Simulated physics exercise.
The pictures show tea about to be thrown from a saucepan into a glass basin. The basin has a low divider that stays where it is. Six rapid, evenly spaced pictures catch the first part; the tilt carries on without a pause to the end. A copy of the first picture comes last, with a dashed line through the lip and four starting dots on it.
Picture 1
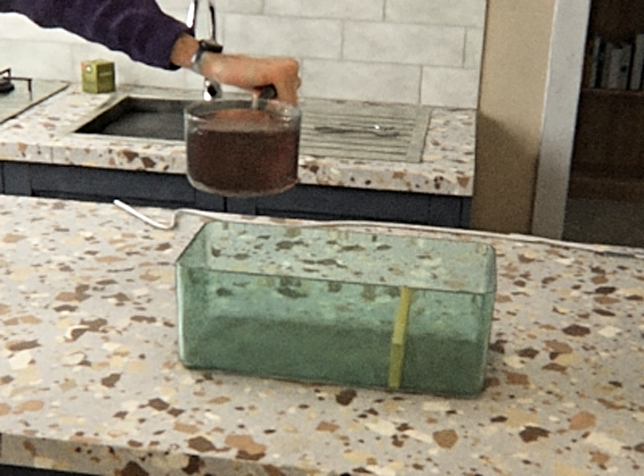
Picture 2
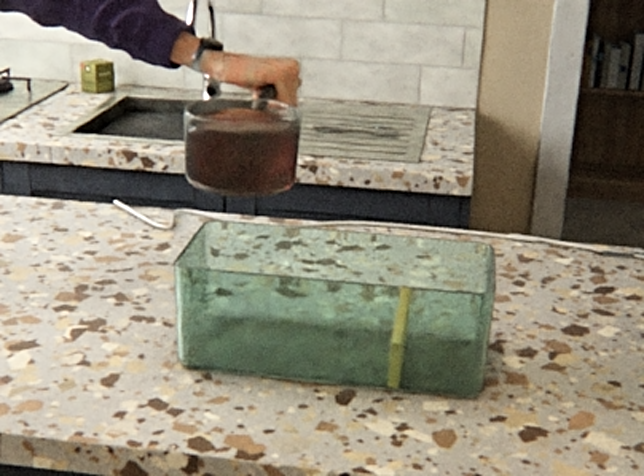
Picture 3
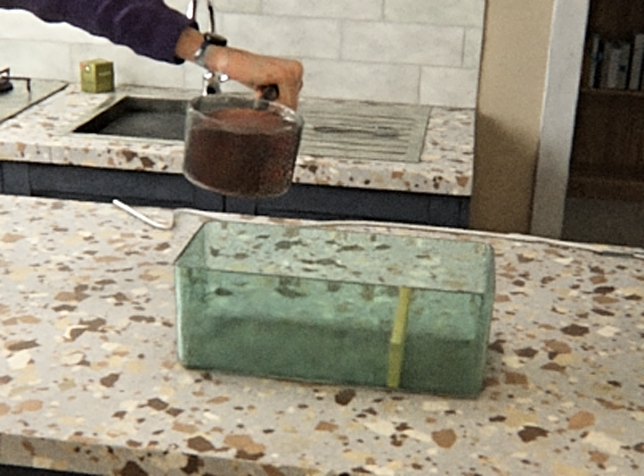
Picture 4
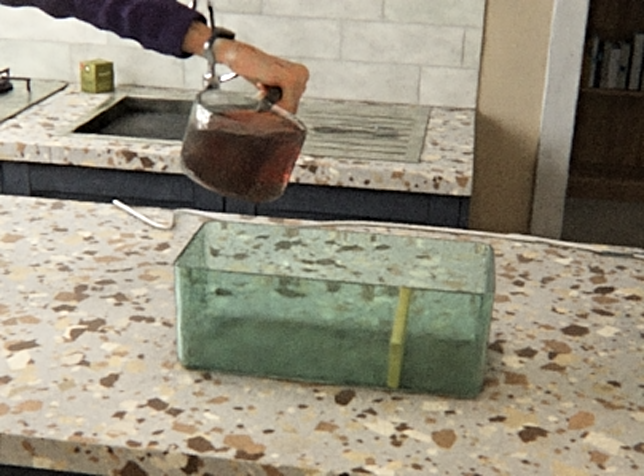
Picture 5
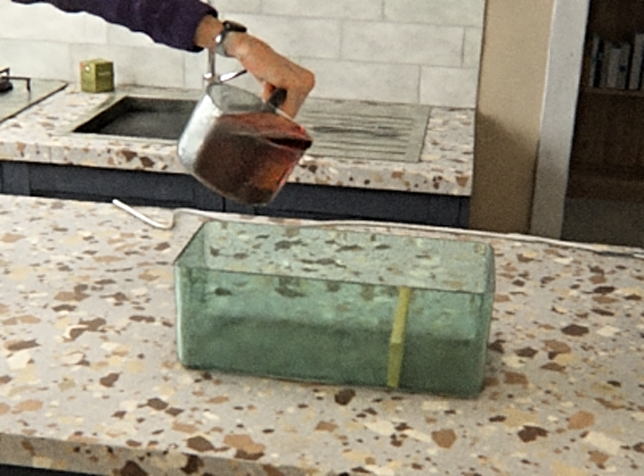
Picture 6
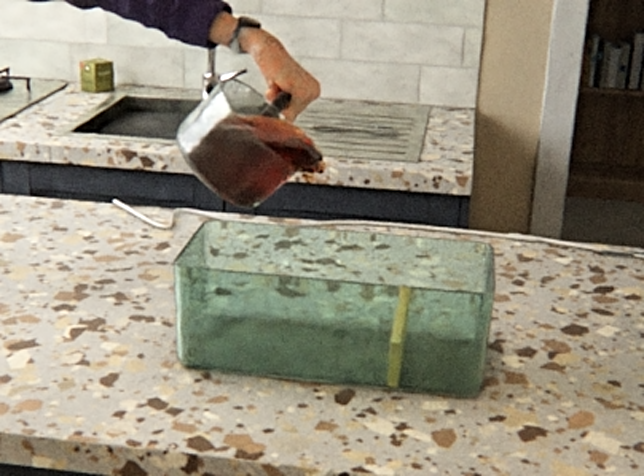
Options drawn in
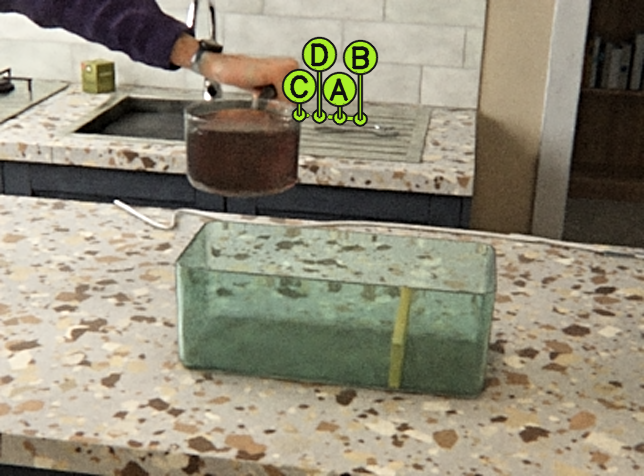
A hand held a clear pot of dark reddish tea level above a green-tinted glass basin on a speckled counter, then tilted it steadily to the right until tea began coming over the lip.
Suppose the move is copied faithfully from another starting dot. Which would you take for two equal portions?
B works best here.
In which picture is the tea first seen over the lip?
Picture 5.
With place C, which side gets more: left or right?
The left side.
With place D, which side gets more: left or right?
More ends on the left.
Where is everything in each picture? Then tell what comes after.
Upright, lip at (298, 114); basin from (180, 364) to (483, 395); top of the wall at (402, 315); nothing has left yet.
Tipped about 2°, lip at (298, 116); nothing has left yet.
Tipped about 8°, lip at (301, 122); nothing has left yet.
Tipped about 17°, lip at (304, 133); nothing has left yet.
Tipped about 29°, lip at (306, 146); tea is over the lip, down to (306, 146).
Tipped about 43°, lip at (305, 161); tea is over the lip, down to (312, 175).
On the marked copy, A at (339, 117); B at (360, 119); C at (299, 114); D at (319, 116).
With A, about 78 % ends left of the wall and 20 % right of it.
With B, about 51 % ends left of the wall and 47 % right of it.
With C, about 93 % ends left of the wall and 6 % right of it.
With D, about 94 % ends left of the wall and 3 % right of it; 3 % is lost outside.
